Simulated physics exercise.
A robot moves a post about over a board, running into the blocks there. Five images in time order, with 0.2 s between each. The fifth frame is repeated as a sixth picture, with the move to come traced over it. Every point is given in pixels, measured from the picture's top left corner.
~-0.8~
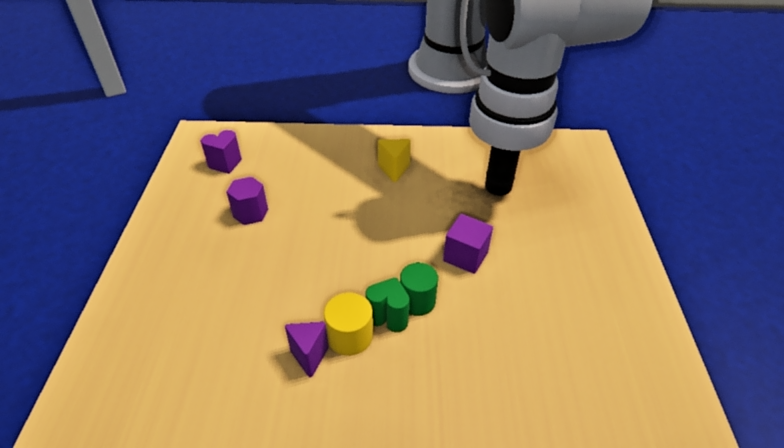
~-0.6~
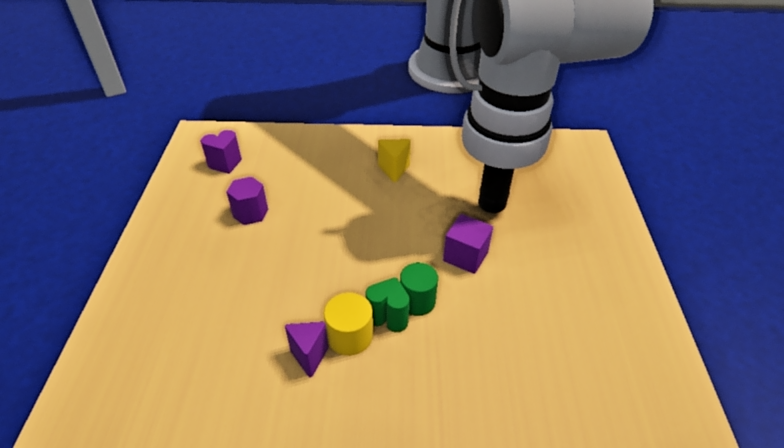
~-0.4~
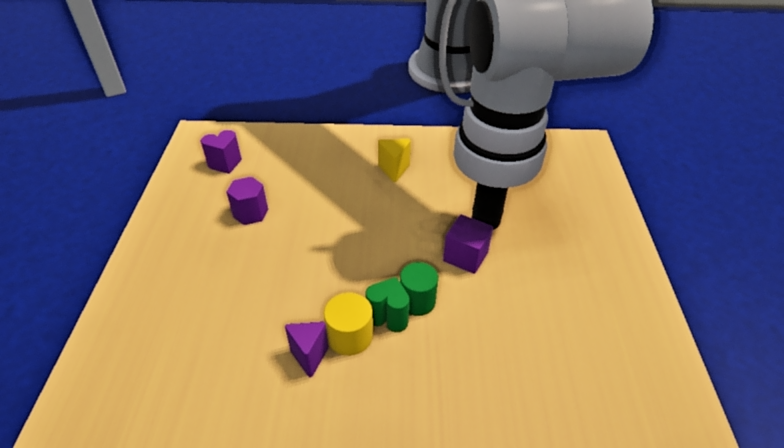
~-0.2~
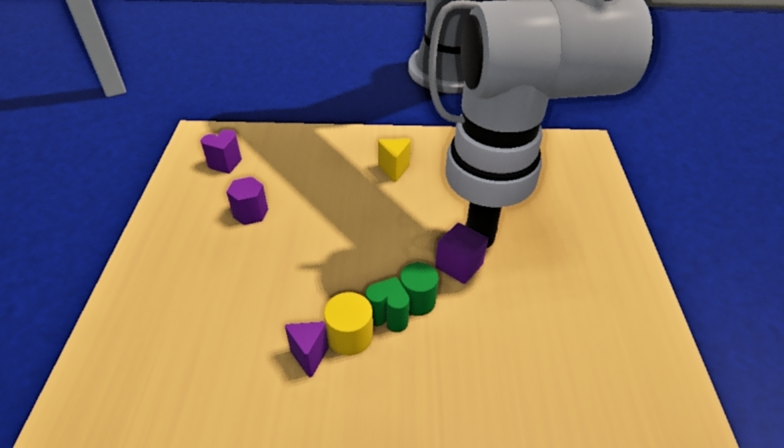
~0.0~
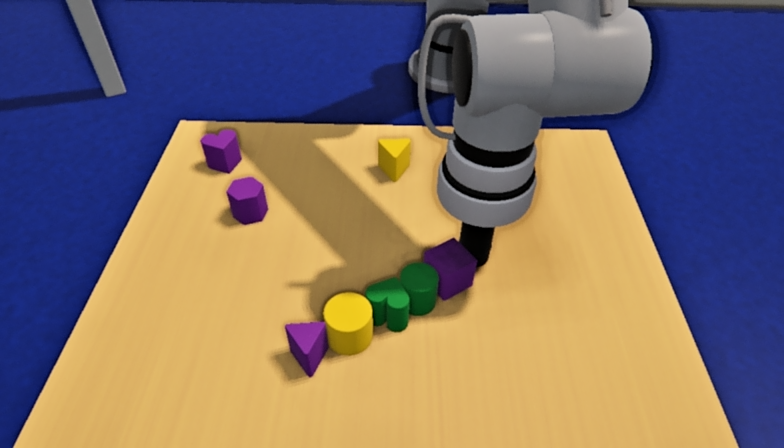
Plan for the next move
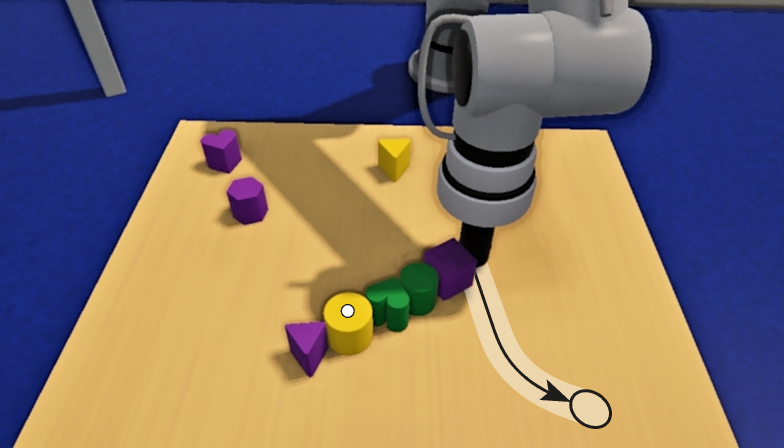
We see a robot arm lower its black post toward a purple cube on a wooden board of purple, yellow and green blocks, then push the cube down and left until it sits against the green cylinder.
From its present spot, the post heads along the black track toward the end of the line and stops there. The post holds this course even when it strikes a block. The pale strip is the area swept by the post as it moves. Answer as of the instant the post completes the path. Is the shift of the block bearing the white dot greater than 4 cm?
Short answer: No.
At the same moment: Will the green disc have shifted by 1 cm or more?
It seems so.
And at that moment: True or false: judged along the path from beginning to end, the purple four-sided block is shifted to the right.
True - the claim holds.
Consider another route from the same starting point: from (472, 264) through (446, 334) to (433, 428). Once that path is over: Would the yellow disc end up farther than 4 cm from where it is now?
No, I don't think so.
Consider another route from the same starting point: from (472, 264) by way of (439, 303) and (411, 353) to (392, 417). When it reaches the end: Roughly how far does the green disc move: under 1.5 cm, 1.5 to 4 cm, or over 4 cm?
Result: Over 4 cm.
The line goes from (472, 264) by way of (489, 315) and (519, 372) to (590, 409); the dot is on the yellow disc.
What follows on the original path. One third of the way, post at (491, 309); yellow disc at (340, 313); green heart block at (378, 293); green disc at (413, 285); purple four-sided block at (452, 278), turned 25° clockwise.
Two thirds of the way, post at (523, 367); yellow disc at (340, 313); green heart block at (378, 293); green disc at (413, 285); purple four-sided block at (452, 278), turned 25° clockwise.
At the end, post at (594, 403); yellow disc at (340, 313); green heart block at (378, 293); green disc at (413, 285); purple four-sided block at (452, 278), turned 25° clockwise.
